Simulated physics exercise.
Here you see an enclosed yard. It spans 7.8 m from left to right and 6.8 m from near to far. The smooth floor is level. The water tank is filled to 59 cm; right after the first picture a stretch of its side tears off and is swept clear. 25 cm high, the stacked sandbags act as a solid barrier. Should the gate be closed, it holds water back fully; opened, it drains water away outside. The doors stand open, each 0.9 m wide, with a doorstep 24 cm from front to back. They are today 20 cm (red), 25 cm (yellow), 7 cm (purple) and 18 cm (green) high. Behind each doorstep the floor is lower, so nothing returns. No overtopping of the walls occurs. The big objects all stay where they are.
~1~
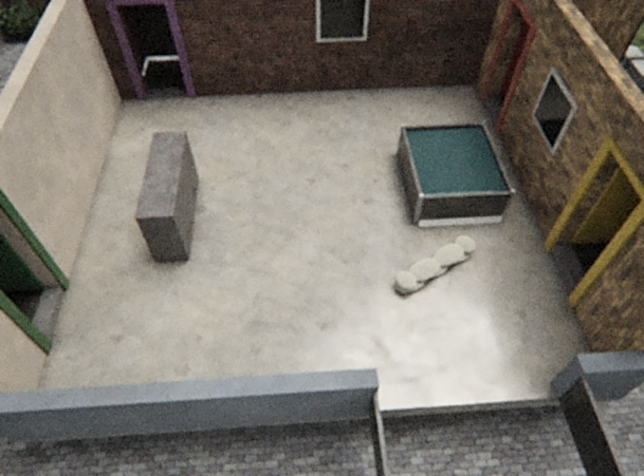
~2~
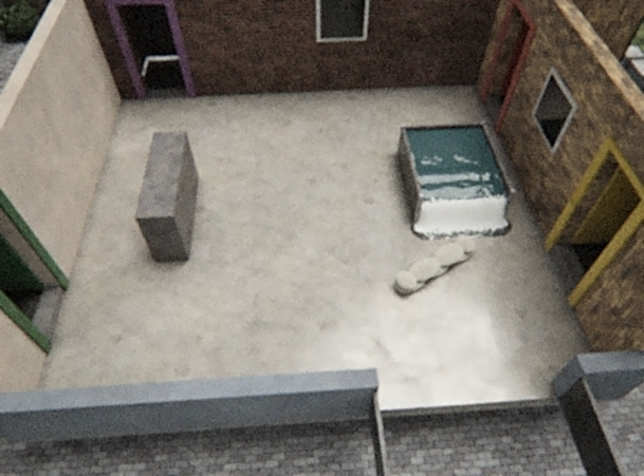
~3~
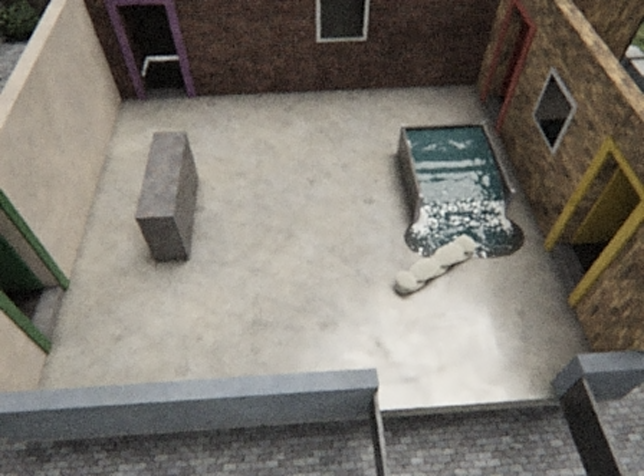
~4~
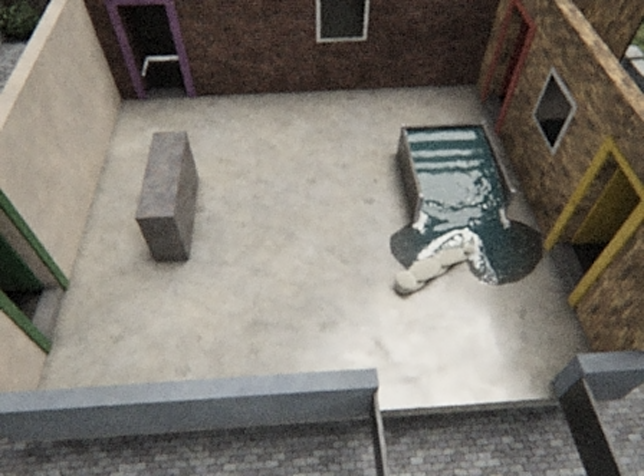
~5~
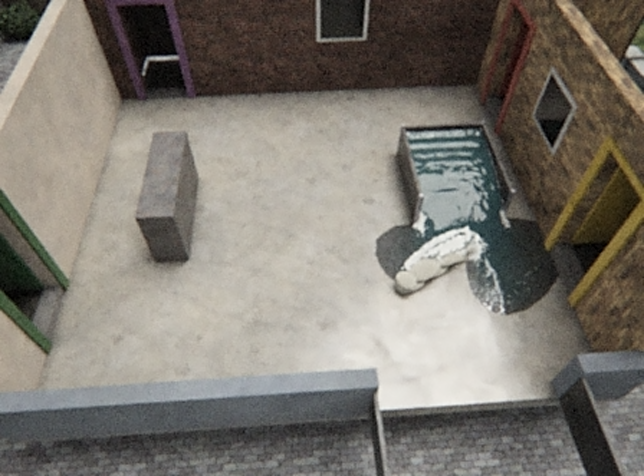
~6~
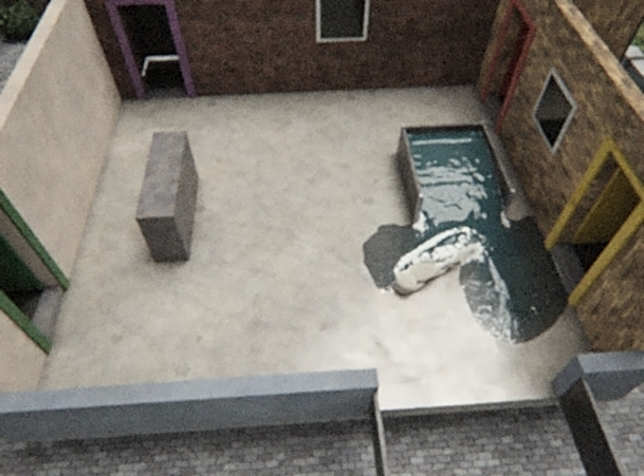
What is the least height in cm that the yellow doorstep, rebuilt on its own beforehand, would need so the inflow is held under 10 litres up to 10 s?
Around 19 cm would be enough.
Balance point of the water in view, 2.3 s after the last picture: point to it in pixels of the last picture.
I'd put it close to (429, 267).
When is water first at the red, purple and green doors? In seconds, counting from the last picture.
Arrival: Red 4.0 s, purple not within the 10 s, green 2.6 s.
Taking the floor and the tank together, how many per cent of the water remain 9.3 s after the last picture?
Remaining share: Around 68 %.
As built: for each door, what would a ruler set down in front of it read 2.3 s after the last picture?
Depth (cm): Red 0 / yellow 13 / purple 0 / green 0.
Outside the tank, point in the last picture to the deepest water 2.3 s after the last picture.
Near (589, 377).
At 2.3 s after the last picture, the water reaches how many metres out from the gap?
Near 6.2 metres, give or take.
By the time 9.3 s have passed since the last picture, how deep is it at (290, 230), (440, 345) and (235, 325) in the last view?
In that order: 1, 2 and 4 cm.
Then, 0.7 s after the last picture water covers 20 % of the floor, deepest (44 cm) near (601, 376); 21 cm at the yellow door, 0 litres in over its 25 cm doorstep.
Then, 2.3 s after the last picture water covers 40 % of the floor, deepest (22 cm) near (589, 377); 13 cm at the yellow door, 0 litres in over its 25 cm doorstep.
Then, 9.3 s after the last picture water covers 60 % of the floor, deepest (5 cm) near (99, 411); 3 cm at the yellow door, 0 litres in over its 25 cm doorstep.
At the yellow door as built, the water peaked near 24 cm, 0.9 s after the last picture.
Run again over the same 10 s with other heights there, 16 litres in over 17 cm, 1 litre over 23.5 cm. The limit of 10 litres is kept from about 19 cm up.
